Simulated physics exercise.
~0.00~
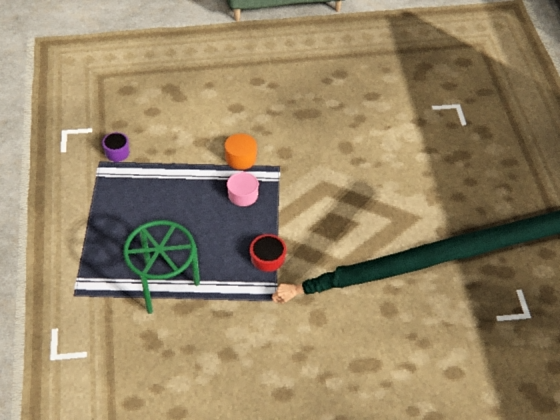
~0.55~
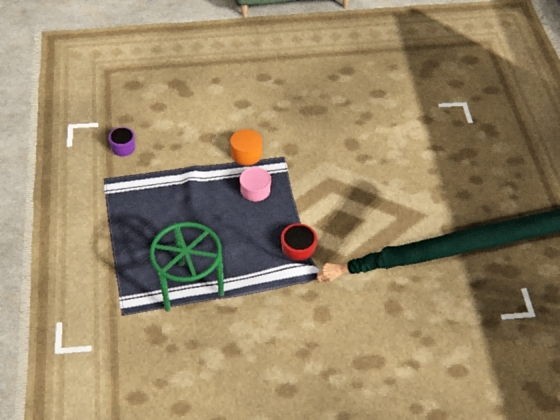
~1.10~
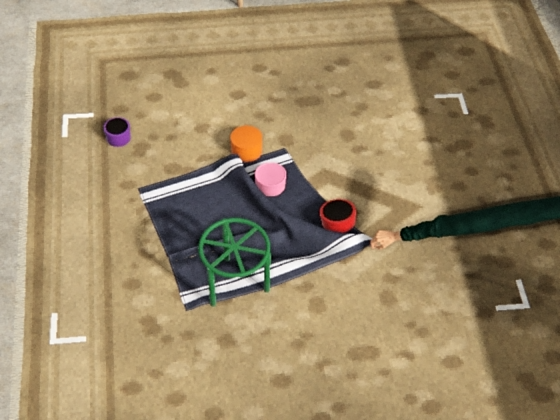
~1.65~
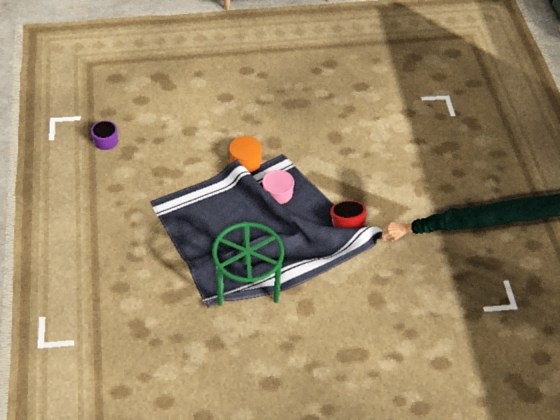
At first, a dark blue mat with white stripes lies flat on a patterned tan rug, with a green stool, a red pot and a pink bin on it, an orange tub at its far edge and a purple pot just beyond its far left corner. A hand in a green sleeve grips the near right corner and pulls it right, carrying the stool, red pot and bin along. The mat then twists and wrinkles as the pull continues, while the orange tub barely shifts. Finally, the mat sits skewed and rumpled, still held, with the purple pot left behind.
